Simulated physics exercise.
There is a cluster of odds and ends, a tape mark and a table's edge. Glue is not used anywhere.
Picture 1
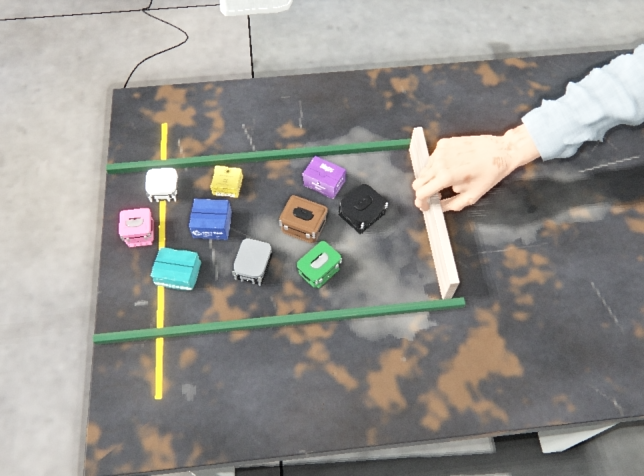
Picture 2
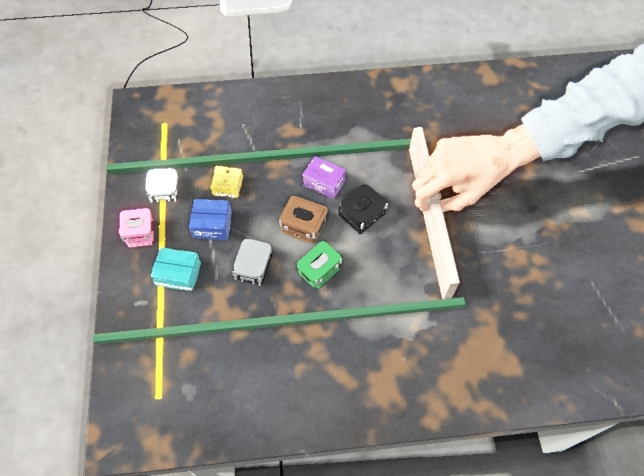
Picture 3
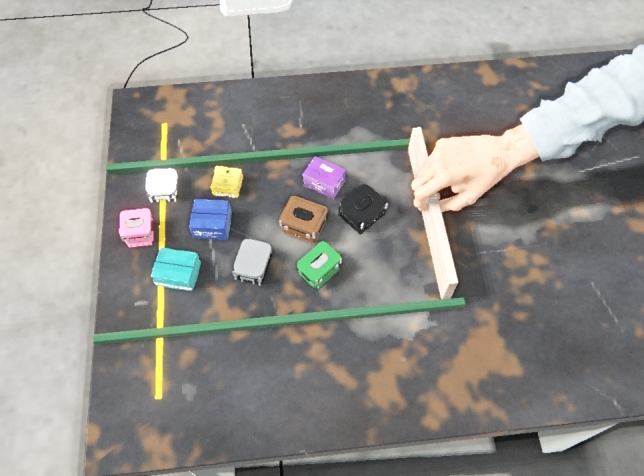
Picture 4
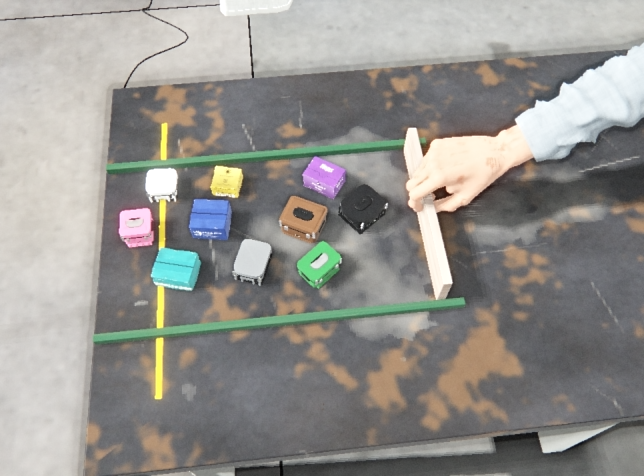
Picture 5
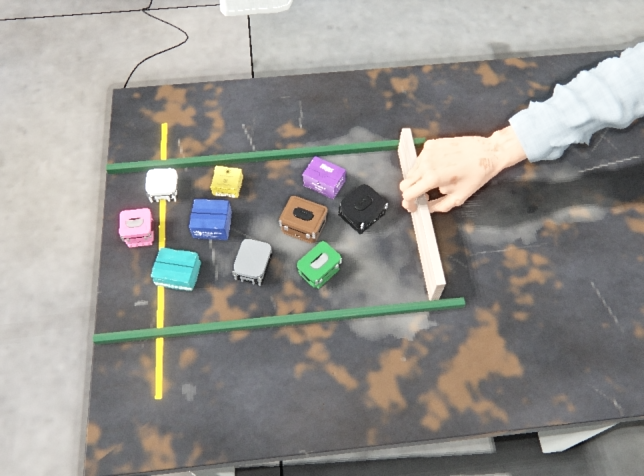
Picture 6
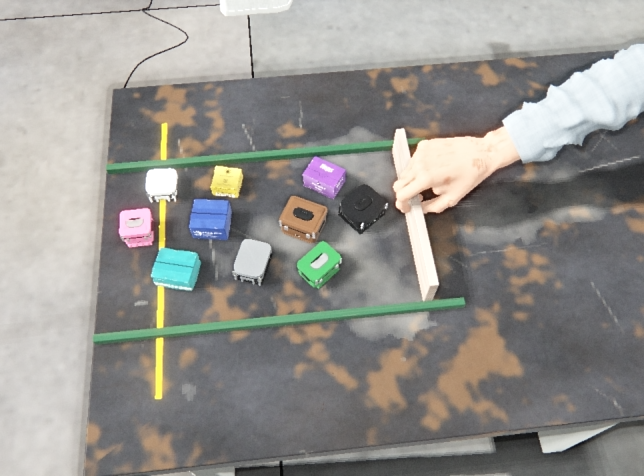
On a dark, blotchy tabletop, a hand held a pale board upright between two green strips, then slid it slightly left toward a cluster of small colourful cases, which stayed still around a yellow tape line.
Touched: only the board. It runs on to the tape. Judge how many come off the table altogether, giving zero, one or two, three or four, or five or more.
My judgement: Three or four.
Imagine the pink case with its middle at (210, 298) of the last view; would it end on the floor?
From that start, the object then is safe.
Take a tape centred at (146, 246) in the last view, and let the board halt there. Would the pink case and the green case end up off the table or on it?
Pink case: Over the edge. Green case: Still there.
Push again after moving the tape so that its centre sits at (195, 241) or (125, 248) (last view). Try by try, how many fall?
So that's 1 for the first and 7 for the second.
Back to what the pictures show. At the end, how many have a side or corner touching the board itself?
3 touch it.
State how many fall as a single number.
Count of fallen: 4.
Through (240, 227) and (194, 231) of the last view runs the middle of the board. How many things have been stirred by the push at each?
In order, the tallies are 9 and 10.
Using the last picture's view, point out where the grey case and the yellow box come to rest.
About (115, 293), and the other about (122, 194).
Soon after, none off yet; pink case at rest near (138, 228); white case at rest near (163, 186); turquoise box at rest near (177, 269).
In the end, the number that fall off is three or four; gone, blue box, turquoise box, white case and pink case.
